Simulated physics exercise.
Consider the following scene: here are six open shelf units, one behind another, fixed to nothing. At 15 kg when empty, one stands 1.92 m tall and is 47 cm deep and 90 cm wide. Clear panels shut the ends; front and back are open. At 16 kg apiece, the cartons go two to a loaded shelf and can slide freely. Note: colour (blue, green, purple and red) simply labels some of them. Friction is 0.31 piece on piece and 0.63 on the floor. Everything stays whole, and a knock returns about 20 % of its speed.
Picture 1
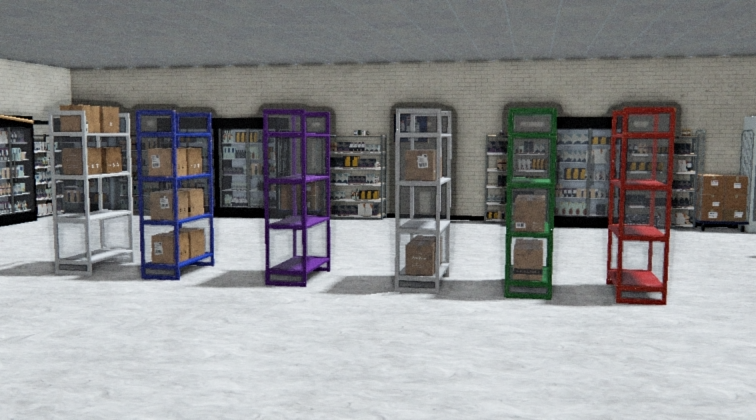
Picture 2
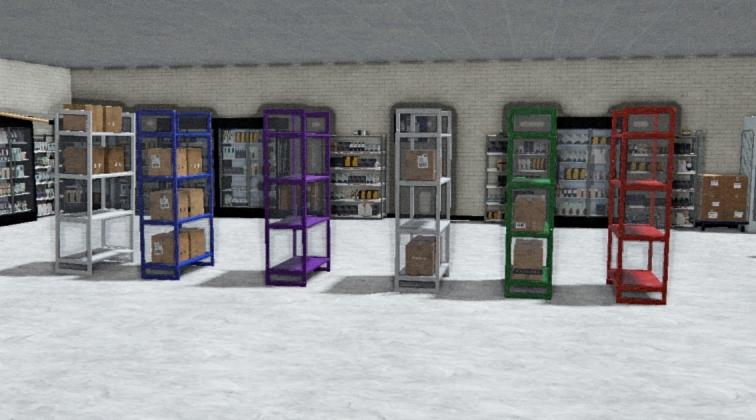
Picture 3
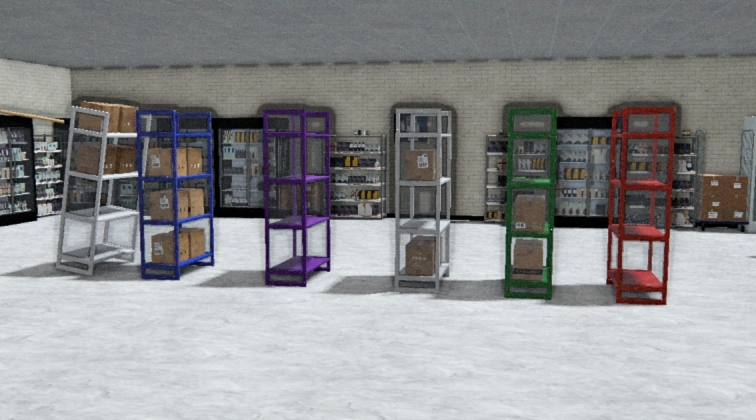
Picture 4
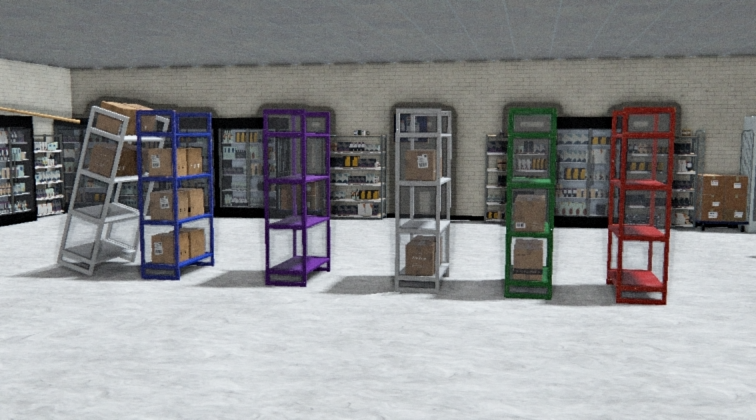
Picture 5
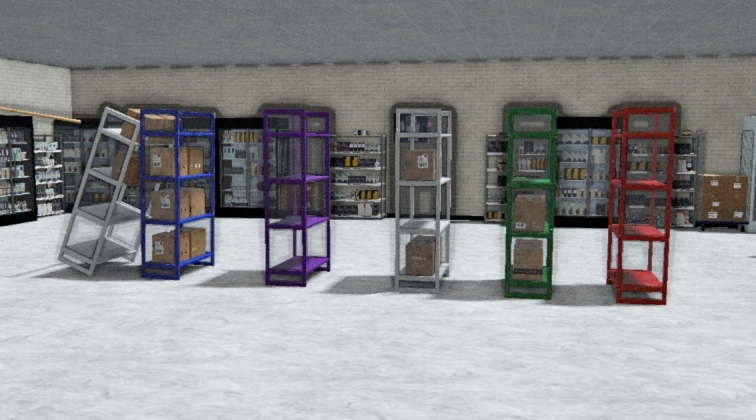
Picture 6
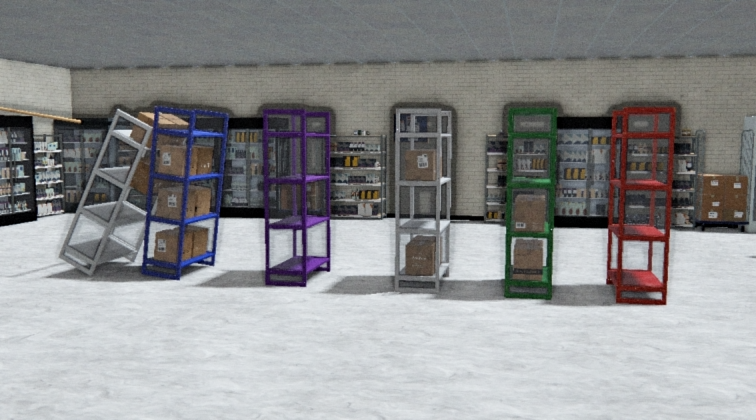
The leftmost grey shelf tilts right against the blue one, which then leans slightly right.
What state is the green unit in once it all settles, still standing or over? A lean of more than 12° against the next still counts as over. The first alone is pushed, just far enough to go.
Oh, that one holds.
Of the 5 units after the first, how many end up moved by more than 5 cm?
Shifted count - 2.
Then, 0.40 s past the last view, 4 cartons spilt or dropped; 1 of the 5 other units over; green unit unmoved; blue unit 16° from how it stood.
Then, 0.78 s past the last view, 7 cartons spilt or dropped; 1 of the 5 other units over; green unit unmoved; blue unit 38° from how it stood.
Then, 1.04 s past the last view, 8 cartons spilt or dropped; 2 of the 5 other units over; green unit unmoved; blue unit 56° from how it stood.
Then, 1.48 s past the last view, 10 cartons spilt or dropped; 2 of the 5 other units over; green unit unmoved; blue unit 62° from how it stood.
In the end, 10 cartons spilt or dropped; 2 of the 5 other units over; green unit unmoved; blue unit 62° from how it stood; purple unit 29° from how it stood. Three left standing. From the last view, middles, green unit near (530, 201), blue unit near (251, 220).
